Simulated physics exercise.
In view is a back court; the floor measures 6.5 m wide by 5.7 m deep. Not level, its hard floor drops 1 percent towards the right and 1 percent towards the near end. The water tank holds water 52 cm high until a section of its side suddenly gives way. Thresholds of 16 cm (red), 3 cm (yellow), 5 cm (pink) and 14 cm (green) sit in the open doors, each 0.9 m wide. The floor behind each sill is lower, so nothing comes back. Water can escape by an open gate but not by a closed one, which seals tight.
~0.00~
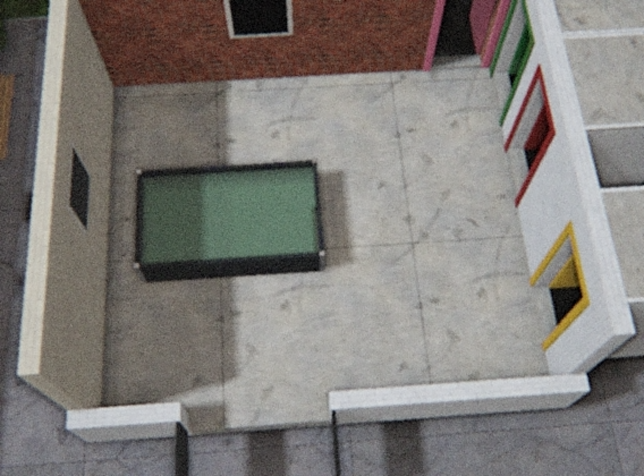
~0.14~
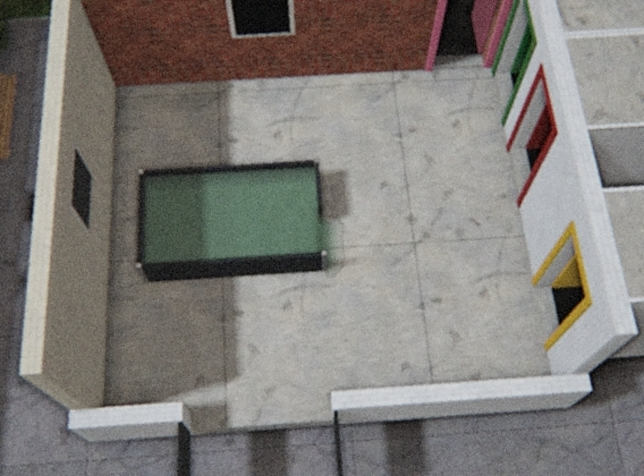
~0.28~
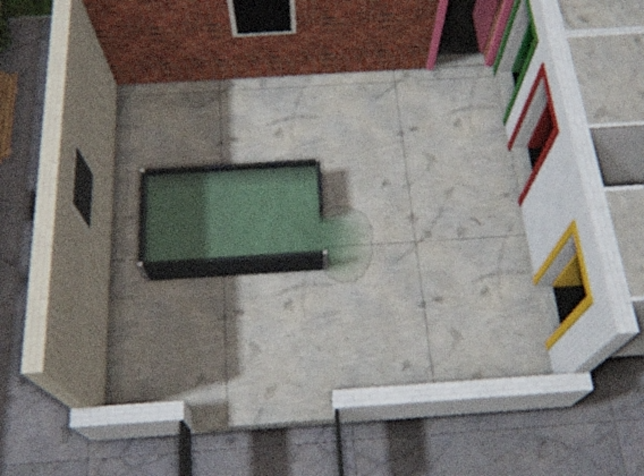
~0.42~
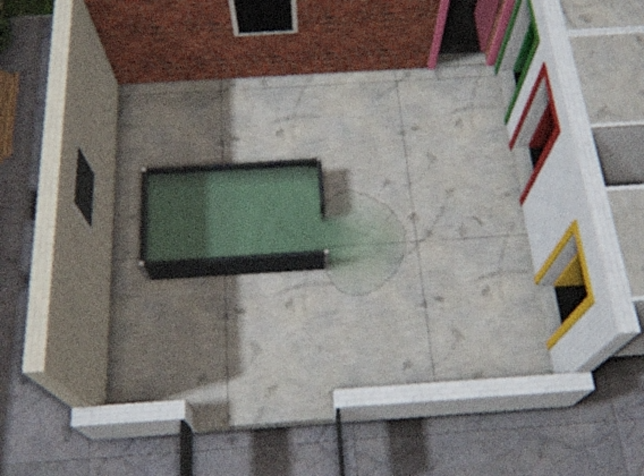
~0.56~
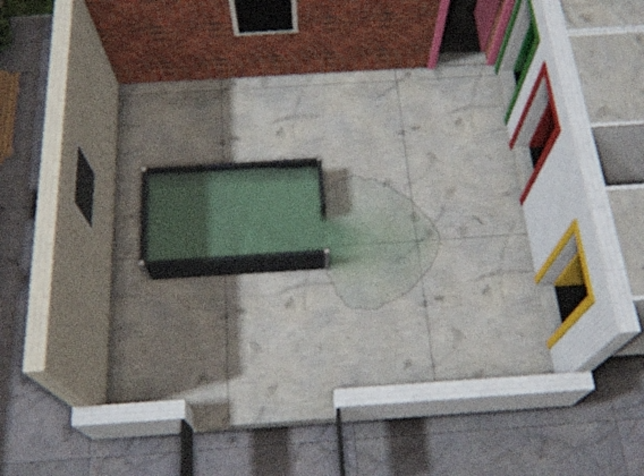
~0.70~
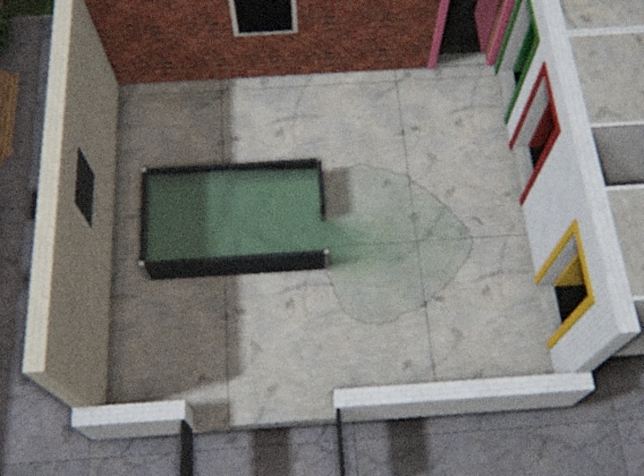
In a walled back court with a brick wall and brightly framed doorways, a dark-rimmed tank of green water stands still on the pale floor. Water then starts pouring from a gap in its right side, spreading rightward across the floor in a thin, widening, pale green sheet.
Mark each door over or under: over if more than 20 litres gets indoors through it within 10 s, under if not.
Red door: Under, yellow door: Over, pink door: Over, green door: Under.
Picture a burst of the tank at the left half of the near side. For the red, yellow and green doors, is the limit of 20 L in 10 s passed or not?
Door by door - red: Within bounds, yellow: Out of bounds, green: Within bounds.
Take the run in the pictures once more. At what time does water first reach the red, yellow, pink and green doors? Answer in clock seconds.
Red: 1.4 s; yellow: 1.4 s; pink: 3.0 s; green: 2.4 s.
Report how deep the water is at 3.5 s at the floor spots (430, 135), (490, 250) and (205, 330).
1, 5 and 0 cm, respectively.
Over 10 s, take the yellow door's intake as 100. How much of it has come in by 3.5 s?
By that time, around 30 per cent.
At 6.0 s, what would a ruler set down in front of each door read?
In centimetres, the red door has 11, the yellow door 11, the pink door 9 and the green door 8.
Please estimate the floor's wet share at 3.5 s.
Roughly 40 % of the floor is wet.
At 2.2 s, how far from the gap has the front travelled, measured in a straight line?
Some 4.0 m out.
After 1.4 s water covers 25 % of the floor and is deepest (30 cm) near (334, 250); red door not reached, yellow door not reached, pink door not reached, green door not reached.
After 2.2 s water covers 35 % of the floor and is deepest (32 cm) near (556, 386); red door 17 cm at the sill, 0 L in, yellow door 10 cm at the sill, 28 L in, pink door not reached, green door not reached.
After 3.5 s water covers 40 % of the floor and is deepest (20 cm) near (554, 373); red door 15 cm at the sill, 2 L in, yellow door 16 cm at the sill, 108 L in, pink door 10 cm at the sill, 6 L in, green door 8 cm at the sill, 0 L in.
After 6.0 s water covers 55 % of the floor and is deepest (14 cm) near (334, 250); red door 11 cm at the sill, 2 L in, yellow door 11 cm at the sill, 235 L in, pink door 9 cm at the sill, 59 L in, green door 8 cm at the sill, 0 L in.
After 10.0 s water covers 80 % of the floor and is deepest (10 cm) near (532, 387); red door 7 cm at the sill, 2 L in, yellow door 9 cm at the sill, 364 L in, pink door 7 cm at the sill, 88 L in, green door 7 cm at the sill, 0 L in.
